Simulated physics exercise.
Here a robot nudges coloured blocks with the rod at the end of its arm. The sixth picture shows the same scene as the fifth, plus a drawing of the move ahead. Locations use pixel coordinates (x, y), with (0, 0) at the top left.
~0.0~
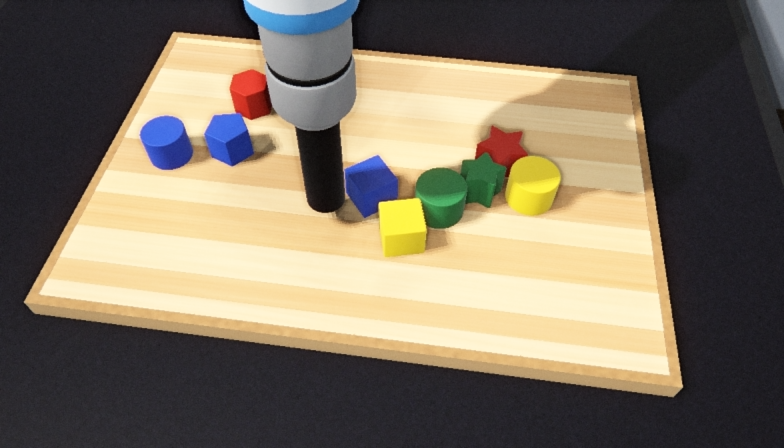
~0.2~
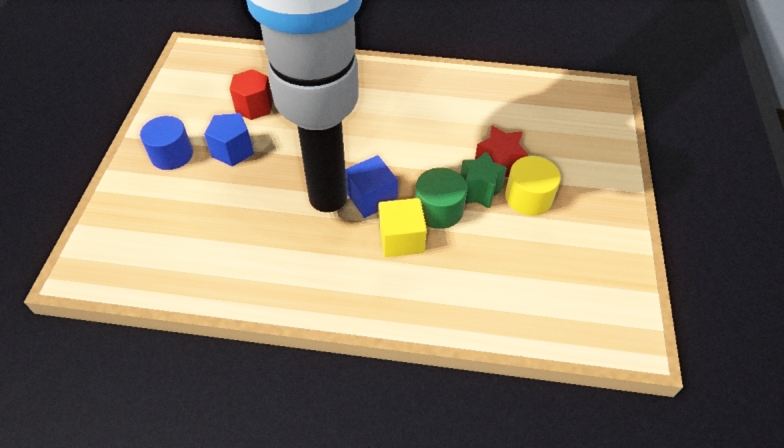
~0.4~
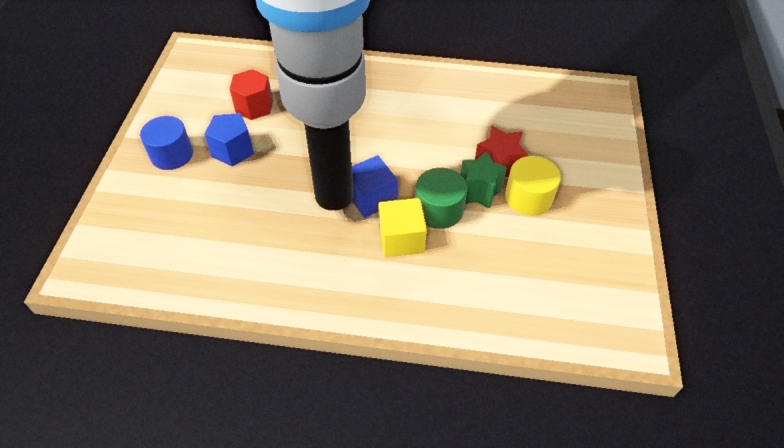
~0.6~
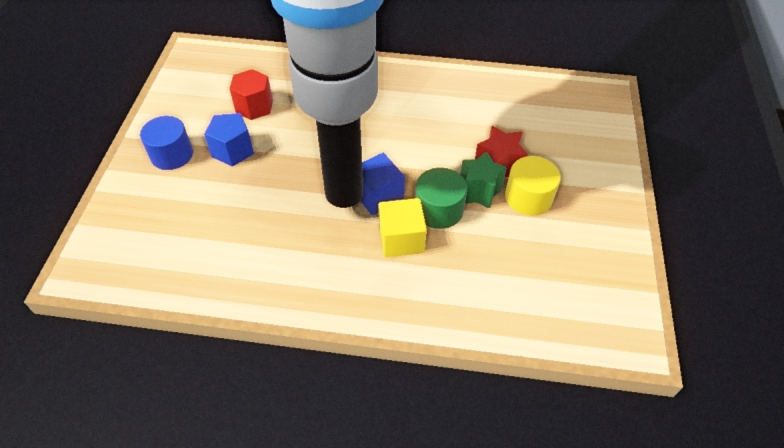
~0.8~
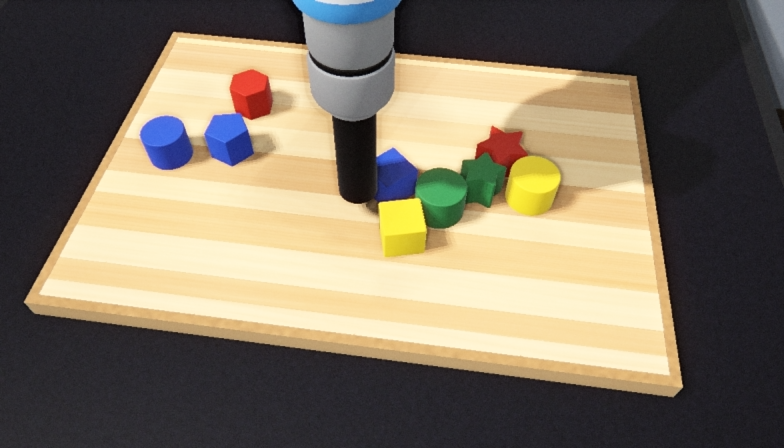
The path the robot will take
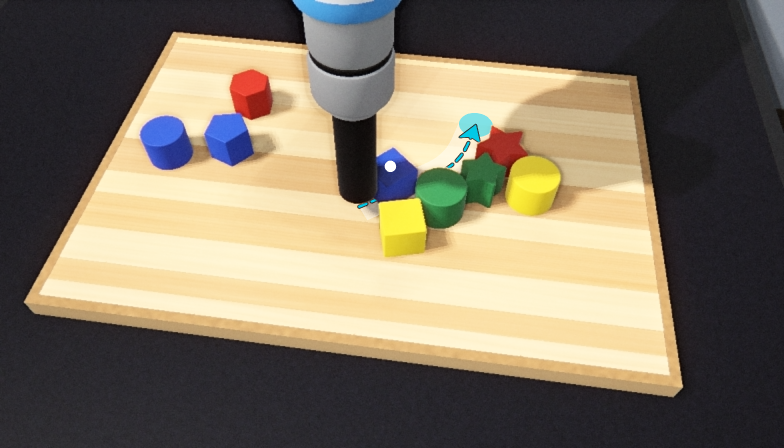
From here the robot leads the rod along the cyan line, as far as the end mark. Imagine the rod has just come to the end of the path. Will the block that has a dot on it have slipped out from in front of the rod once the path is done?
I believe not.
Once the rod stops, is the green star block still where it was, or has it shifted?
That block remains where it is.
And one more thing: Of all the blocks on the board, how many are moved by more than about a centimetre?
One moves.
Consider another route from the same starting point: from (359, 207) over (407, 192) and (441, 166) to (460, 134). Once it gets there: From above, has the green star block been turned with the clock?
Final answer: No.
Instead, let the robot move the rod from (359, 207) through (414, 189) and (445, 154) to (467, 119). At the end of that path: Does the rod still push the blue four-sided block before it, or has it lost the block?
The blue four-sided block won't leave the front of the rod.
Drawn move, from (359, 207) via (411, 185) and (456, 161), ending at (476, 125); the dot is on the blue four-sided block.
On the path given first. One third of the way, rod at (413, 168); blue four-sided block at (441, 143).
Two thirds of the way, rod at (460, 142); blue four-sided block at (481, 115); green cylinder at (447, 187); red star block at (508, 141).
At the end, rod at (479, 107); blue four-sided block at (504, 84); green cylinder at (447, 187); green star block still; red star block at (509, 140), turned 15° clockwise.
